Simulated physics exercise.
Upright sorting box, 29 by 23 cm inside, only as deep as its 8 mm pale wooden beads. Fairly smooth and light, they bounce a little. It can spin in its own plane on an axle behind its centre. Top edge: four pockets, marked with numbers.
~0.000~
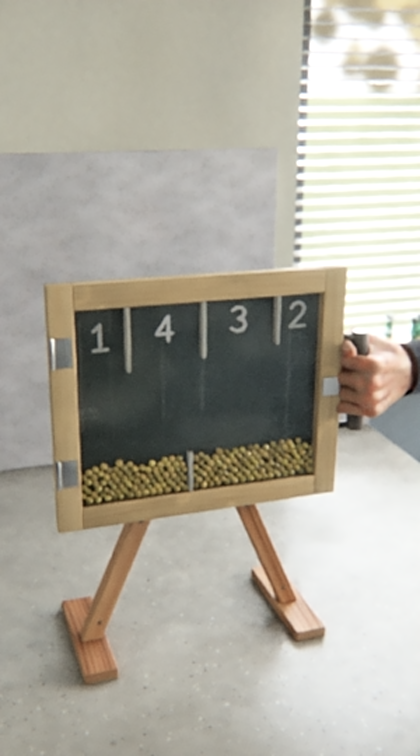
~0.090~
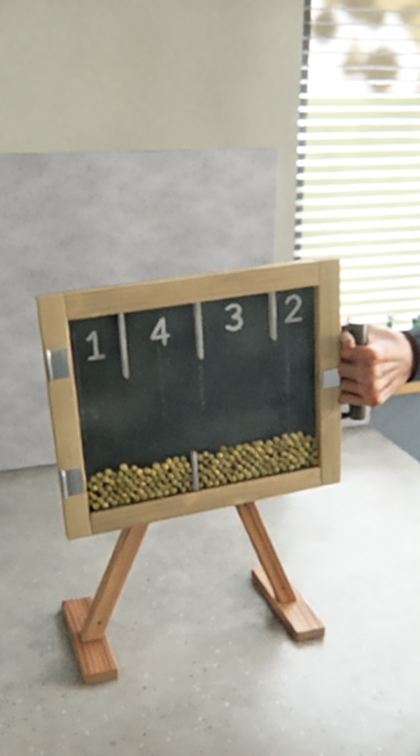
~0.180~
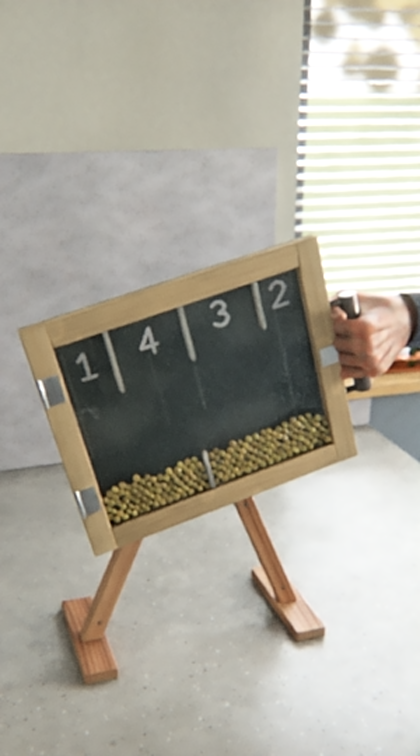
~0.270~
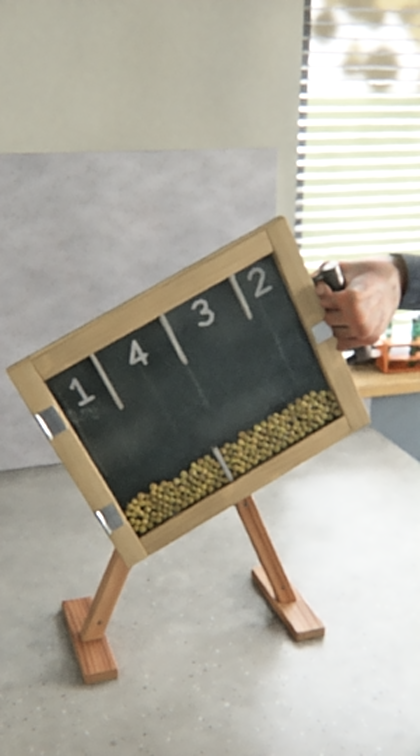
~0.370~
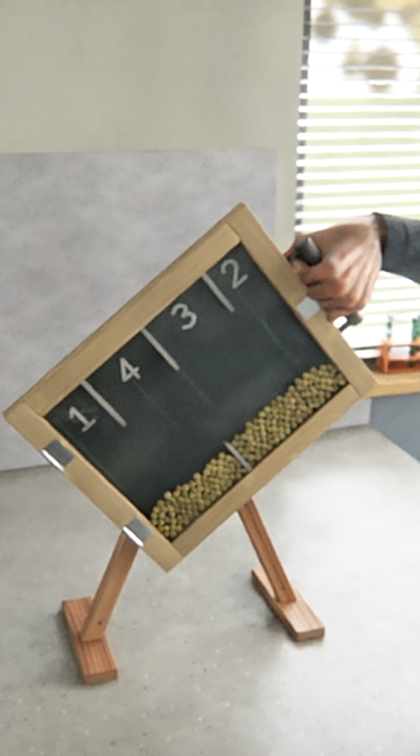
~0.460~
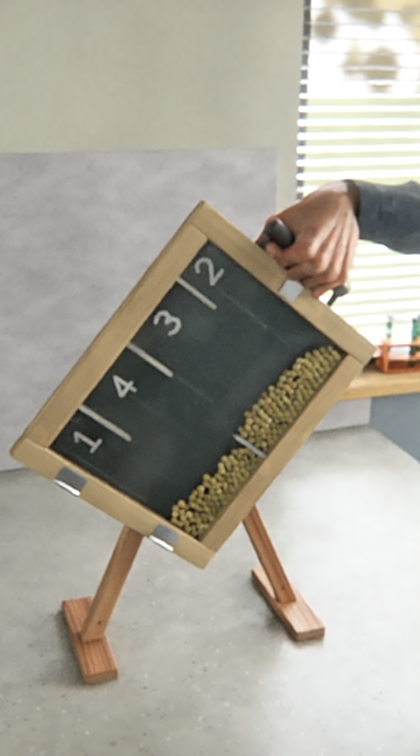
At the start, a wooden-framed dark board holding a layer of small, pale round pieces along its bottom stands level on two wooden feet, a hand gripping its right side. The hand turns the board anticlockwise, slightly, then steeply, its right side rising as the pieces' surface slopes up rightward.
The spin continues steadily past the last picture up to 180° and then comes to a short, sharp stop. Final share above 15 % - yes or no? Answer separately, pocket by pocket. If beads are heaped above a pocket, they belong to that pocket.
Pocket 1: Yes; pocket 2: No; pocket 3: No; pocket 4: Yes.
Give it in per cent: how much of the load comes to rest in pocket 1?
50 %.
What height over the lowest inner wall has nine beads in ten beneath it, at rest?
It comes to around 9 cm.
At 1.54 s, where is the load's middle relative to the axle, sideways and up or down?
X: About 9 cm right; y: About 6 cm below.
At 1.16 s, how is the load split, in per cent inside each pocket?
Pocket 1: 30; pocket 2: 0; pocket 3: 0; pocket 4: 20.
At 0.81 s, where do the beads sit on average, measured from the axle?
Roughly 7 cm to the right of the axle and 5 cm beneath it.
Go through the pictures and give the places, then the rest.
The first picture shows level, about 190 beads; load centre (203, 470); top bead (119, 463); no. 1 (99, 338), no. 2 (298, 314), no. 3 (239, 319), no. 4 (164, 329); walls (190, 491) to (190, 452).
The second picture shows turned 4° anticlockwise; load centre (208, 469); top bead (285, 437).
The third picture shows turned 14° anticlockwise; load centre (221, 465); top bead (308, 416).
The fourth picture shows turned 26° anticlockwise; load centre (235, 459); top bead (313, 394).
The fifth picture shows turned 39° anticlockwise; load centre (247, 449); top bead (330, 368).
The sixth picture shows turned 50° anticlockwise; load centre (255, 440); top bead (323, 350); no. 1 (85, 440), no. 2 (208, 270), no. 3 (168, 322), no. 4 (122, 387); partition tips (129, 438), (170, 374), (213, 306).
After 0.81 s, it has turned 95°, the beads' middle is 7 cm right of and 5 cm below the axle; inside pockets, no. 1, 5 %.
After 1.16 s, it has turned 141°, the beads' middle is 6 cm right of and 9 cm below the axle; inside pockets, no. 1, 30 %, no. 4, 20 %.
After 1.54 s, it has turned 180°, the beads' middle is 9 cm right of and 6 cm below the axle; inside pockets, no. 1, 30 %, no. 4, 35 %.
In the end, by 2.5 s, no. 1, 50 %, no. 2, 0 %, no. 3, 0 %, no. 4, 50 %.
